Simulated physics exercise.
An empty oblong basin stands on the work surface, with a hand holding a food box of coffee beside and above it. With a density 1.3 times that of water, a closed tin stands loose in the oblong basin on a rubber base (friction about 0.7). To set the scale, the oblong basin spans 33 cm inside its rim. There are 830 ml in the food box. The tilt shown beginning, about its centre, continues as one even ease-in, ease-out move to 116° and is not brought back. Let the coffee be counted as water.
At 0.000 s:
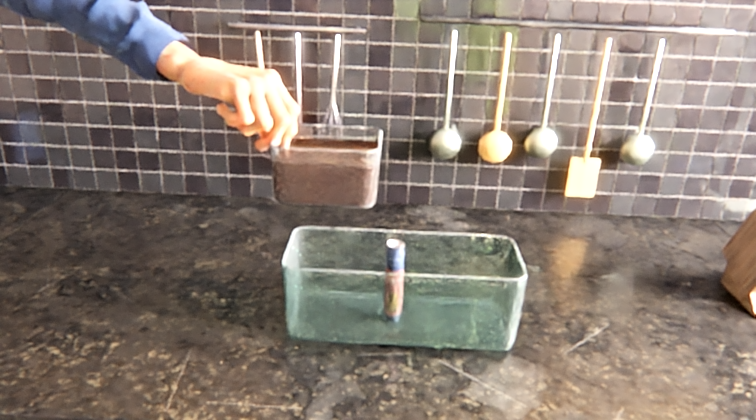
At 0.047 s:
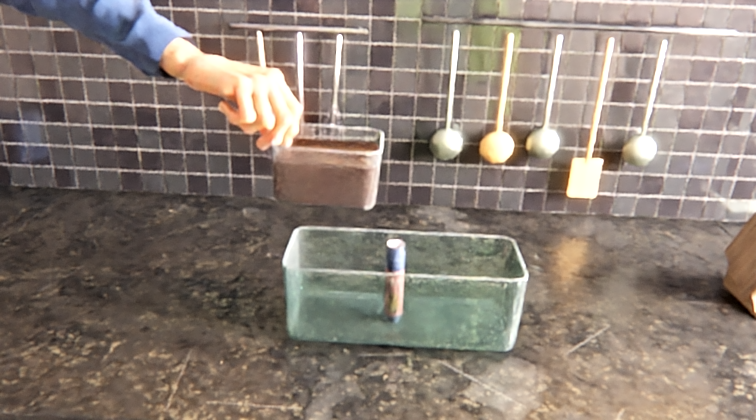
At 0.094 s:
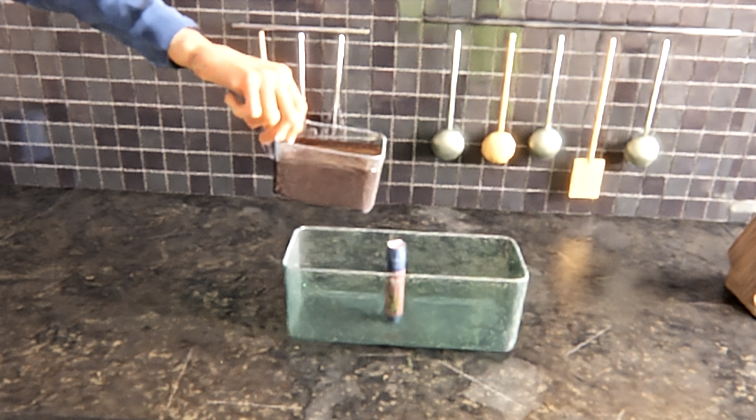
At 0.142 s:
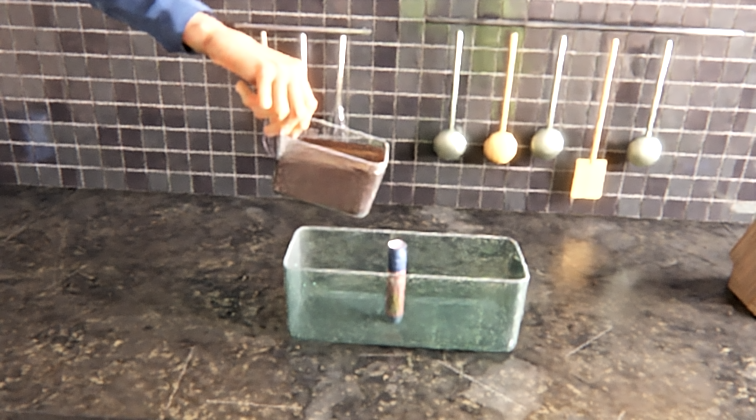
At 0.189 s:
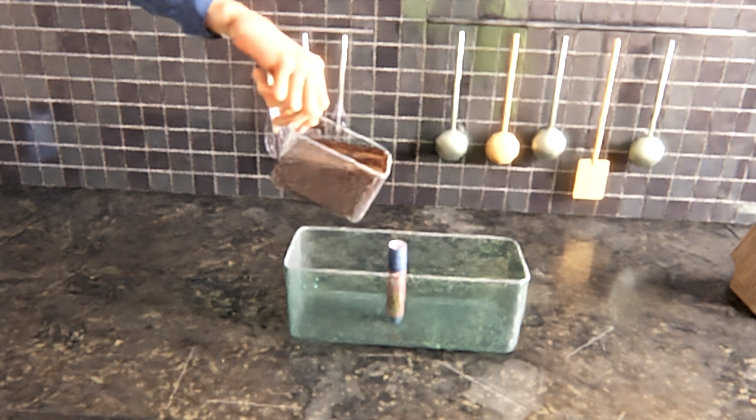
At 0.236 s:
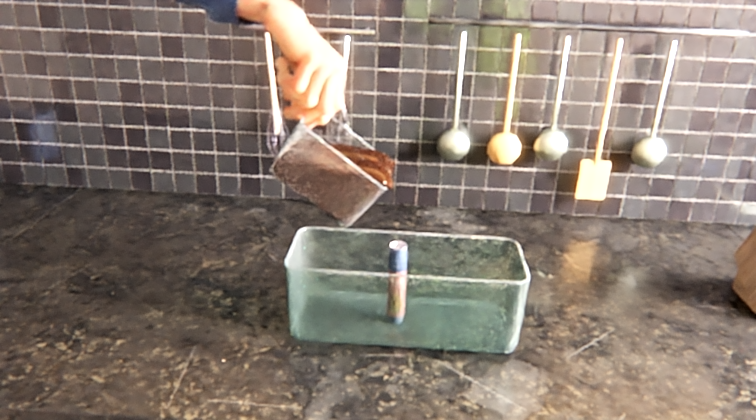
We see a hand holding a clear food box of dark brown coffee above an oblong basin with a slim cylindrical container standing inside. The hand tilts the box steadily to the right, and the coffee reaches its lowered rim.
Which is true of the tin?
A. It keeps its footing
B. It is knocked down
A, it keeps its footing.
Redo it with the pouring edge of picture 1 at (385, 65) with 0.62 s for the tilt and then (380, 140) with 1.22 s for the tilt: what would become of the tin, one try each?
The tin stays vertical the first time and stays vertical the second time.
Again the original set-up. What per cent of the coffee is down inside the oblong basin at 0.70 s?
I reckon close to 90 per cent.
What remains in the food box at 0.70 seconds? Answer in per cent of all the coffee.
1 per cent or thereabouts.
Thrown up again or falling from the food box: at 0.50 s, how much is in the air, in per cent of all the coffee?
Near 38 per cent at that time.
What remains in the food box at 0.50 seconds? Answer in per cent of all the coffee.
Fraction remaining: Approx. 18 per cent.
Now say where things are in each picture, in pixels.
It leans 0°; its right rim is at (380, 141); the coffee meets the walls at (280, 147) and (378, 152); the oblong basin's rim runs from (289, 247) to (519, 258); the tin's top is at (396, 247), in the first frame.
It leans 2°; its right rim is at (381, 143); the coffee meets the walls at (281, 147) and (379, 153), in the second frame.
It leans 6°; its right rim is at (384, 147); the coffee meets the walls at (283, 147) and (381, 155), in the third frame.
It leans 14°; its right rim is at (386, 155); the coffee meets the walls at (285, 146) and (383, 157), in the fourth frame.
It leans 25°; its right rim is at (388, 165); the coffee meets the walls at (285, 147) and (388, 159), in the fifth frame.
It leans 37°; its right rim is at (388, 177); the coffee meets the walls at (283, 147) and (388, 168); 4 per cent is over the edge, in the sixth frame.
Then, 0.50 s in, the tilt is 106° and 18 per cent is still to pour; the tin stands where it began.
Then, 0.70 s in, the tilt is 116° and 1 per cent is still to pour; the tin stands where it began.
Then, 0.90 s in, the tilt is 116° and 0 per cent is still to pour; the tin stands where it began.
Then, 1.12 s in, the tilt is 116° and 0 per cent is still to pour; the tin stands where it began.
Finally, the tin stands where it began.
